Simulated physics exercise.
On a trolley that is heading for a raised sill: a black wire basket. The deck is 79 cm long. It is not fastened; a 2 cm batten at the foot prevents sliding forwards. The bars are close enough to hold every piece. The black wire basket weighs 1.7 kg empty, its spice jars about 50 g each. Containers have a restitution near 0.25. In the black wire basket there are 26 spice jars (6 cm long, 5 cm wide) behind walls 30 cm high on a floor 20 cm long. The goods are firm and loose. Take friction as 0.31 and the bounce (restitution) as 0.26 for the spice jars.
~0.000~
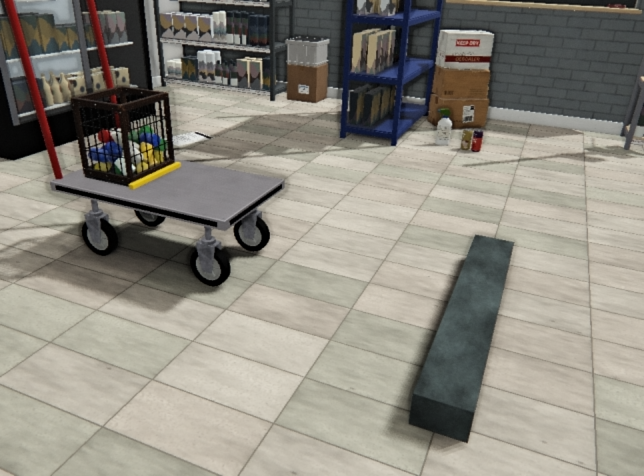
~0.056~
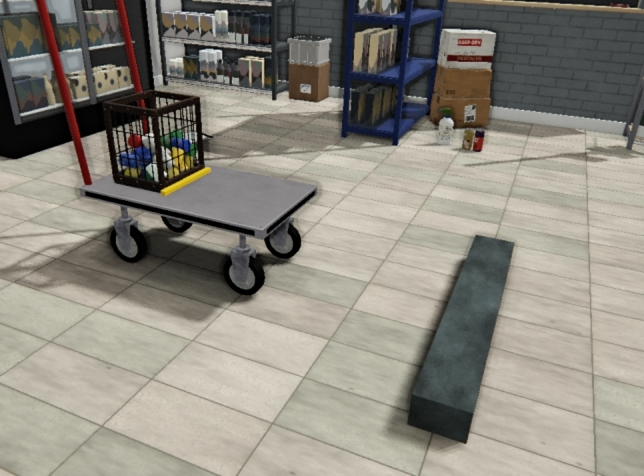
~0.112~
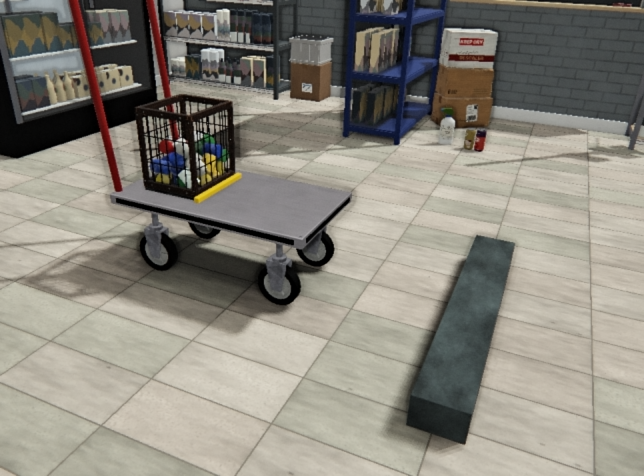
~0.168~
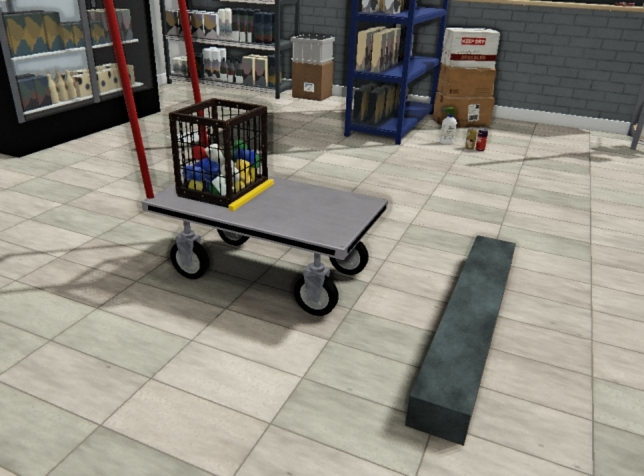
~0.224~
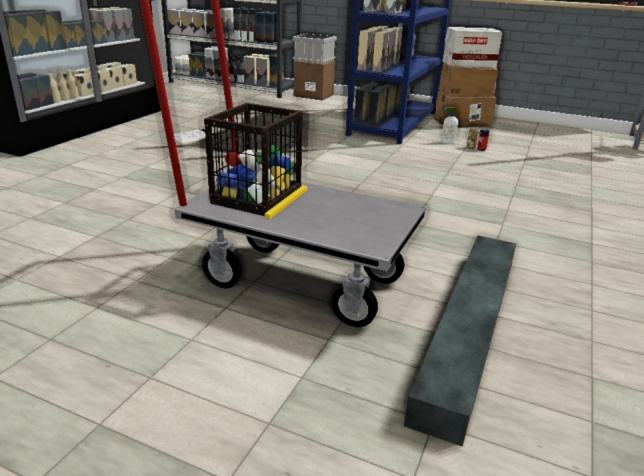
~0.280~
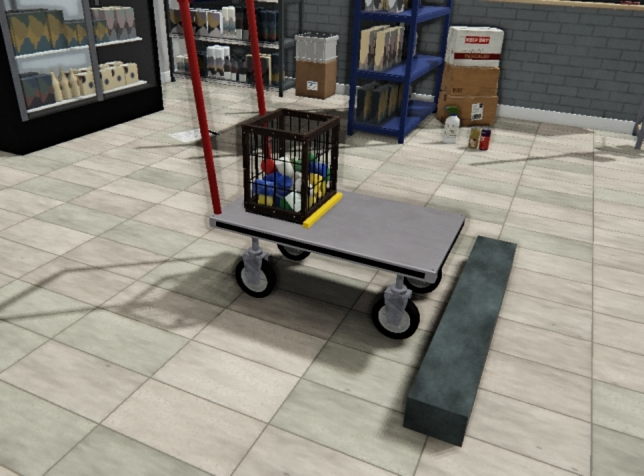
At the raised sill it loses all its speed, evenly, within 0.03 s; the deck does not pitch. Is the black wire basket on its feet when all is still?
The black wire basket goes over.
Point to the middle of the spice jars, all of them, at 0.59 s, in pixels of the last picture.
Near (347, 183).
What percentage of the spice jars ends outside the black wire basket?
About 30 per cent.
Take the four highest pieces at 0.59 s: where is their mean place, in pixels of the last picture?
At about (336, 163).
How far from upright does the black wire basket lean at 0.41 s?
Roughly 35°.
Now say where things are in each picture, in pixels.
In the first frame (we follow the rim corner now nearest the camera; the camera moves round a little), black wire basket at (119, 105); 79 cm still to roll; nothing out yet.
Black wire basket at (153, 110); 64 cm still to roll, in the second frame.
Black wire basket at (188, 115); 50 cm still to roll, in the third frame.
Black wire basket at (224, 121); 35 cm still to roll, in the fourth frame.
Black wire basket at (263, 128); 21 cm still to roll, in the fifth frame.
Black wire basket at (304, 135); 6 cm still to roll; nothing out yet, in the sixth frame.
After 0.29 s, the stop begins.
After 0.41 s, the black wire basket leans 34° with 0 of 26 out.
After 0.59 s, the black wire basket is down with 0 of 26 out.
After 0.89 s, the black wire basket is down with 3 of 26 out.
When it is over (at 1.24 s), the black wire basket is down with 8 of 26 out. Greatest lean of the black wire basket, 95°.
